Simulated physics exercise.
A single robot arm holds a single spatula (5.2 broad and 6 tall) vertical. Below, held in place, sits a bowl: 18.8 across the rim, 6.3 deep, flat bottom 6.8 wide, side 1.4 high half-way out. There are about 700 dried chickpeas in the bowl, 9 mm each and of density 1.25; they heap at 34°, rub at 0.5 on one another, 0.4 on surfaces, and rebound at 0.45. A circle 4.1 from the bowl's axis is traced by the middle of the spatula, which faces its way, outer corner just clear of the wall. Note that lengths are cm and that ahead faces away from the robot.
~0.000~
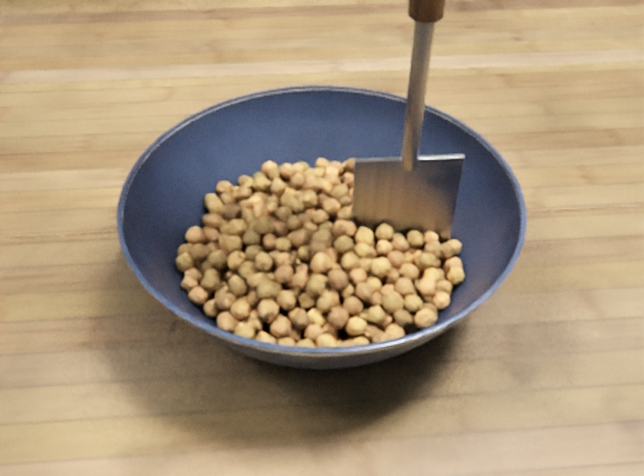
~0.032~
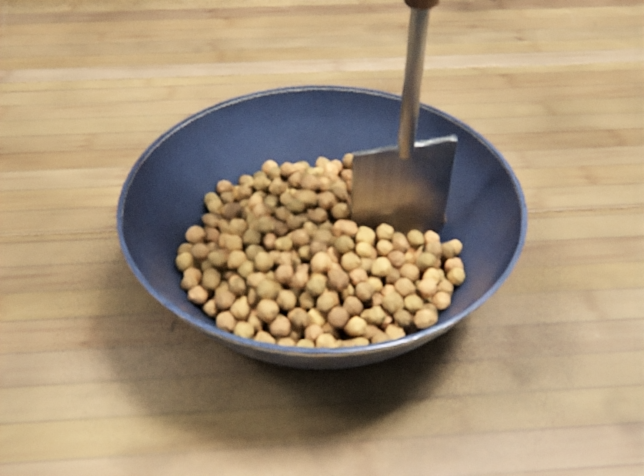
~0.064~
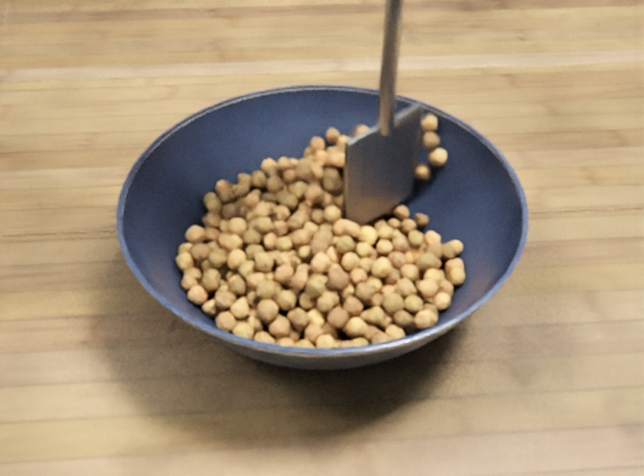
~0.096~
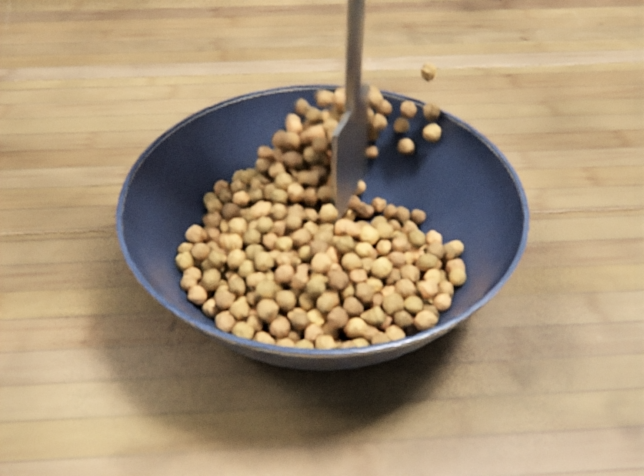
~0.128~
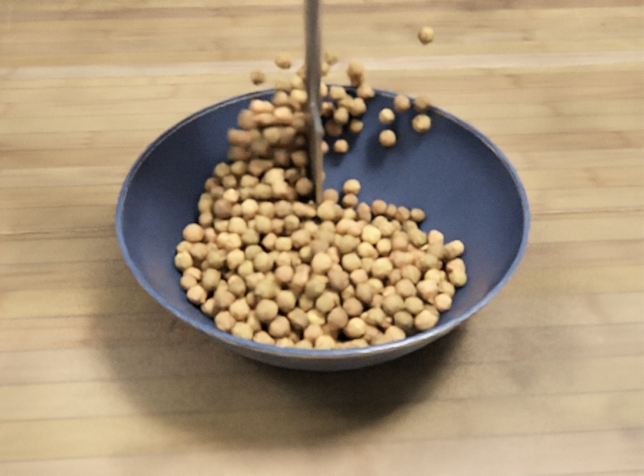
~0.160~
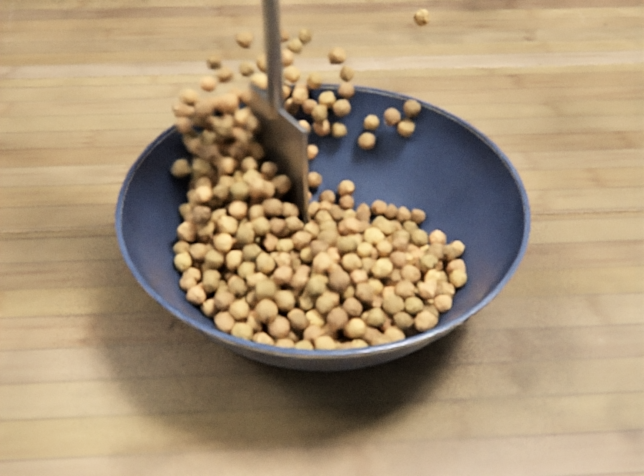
A spatula sweeps leftward through chickpeas in a blue bowl, flinging several into the air.
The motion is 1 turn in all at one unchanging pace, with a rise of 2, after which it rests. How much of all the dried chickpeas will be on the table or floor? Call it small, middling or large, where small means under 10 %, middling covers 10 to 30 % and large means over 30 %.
I would call it middling.
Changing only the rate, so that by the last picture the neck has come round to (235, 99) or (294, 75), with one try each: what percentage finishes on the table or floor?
About 25 and 10 per cent.
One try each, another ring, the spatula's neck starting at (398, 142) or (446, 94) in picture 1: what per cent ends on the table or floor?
I'd put it at around 15 and 0 percent.
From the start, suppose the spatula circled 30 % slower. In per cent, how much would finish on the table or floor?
Estimated share: Near 5 %.
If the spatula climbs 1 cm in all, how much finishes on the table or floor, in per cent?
It comes to some 20 per cent.
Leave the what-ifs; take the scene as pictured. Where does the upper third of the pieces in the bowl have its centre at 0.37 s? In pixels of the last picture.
Near (377, 282).
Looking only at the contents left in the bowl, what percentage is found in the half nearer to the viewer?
Roughly 55 per cent.
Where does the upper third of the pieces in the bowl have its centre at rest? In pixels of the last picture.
The centre is near pixel (332, 265).
By 0.26 s, 210° round, highest piece 9 above the table; 659 in the bowl, 13 on the table or floor, 32 in flight or on the tool.
By 0.37 s, 298° round, highest piece 9 above the table; 625 in the bowl, 47 on the table or floor, 32 in flight or on the tool.
By 0.62 s, 0° round, highest piece 5 above the table; 599 in the bowl, 104 on the table or floor, 1 in flight or on the tool.
By 1.32 s, 0° round, highest piece 5 above the table; 599 in the bowl, 105 on the table or floor.
Final count, 599 in the bowl, 105 on the table or floor. That is 15 % on the table or floor.
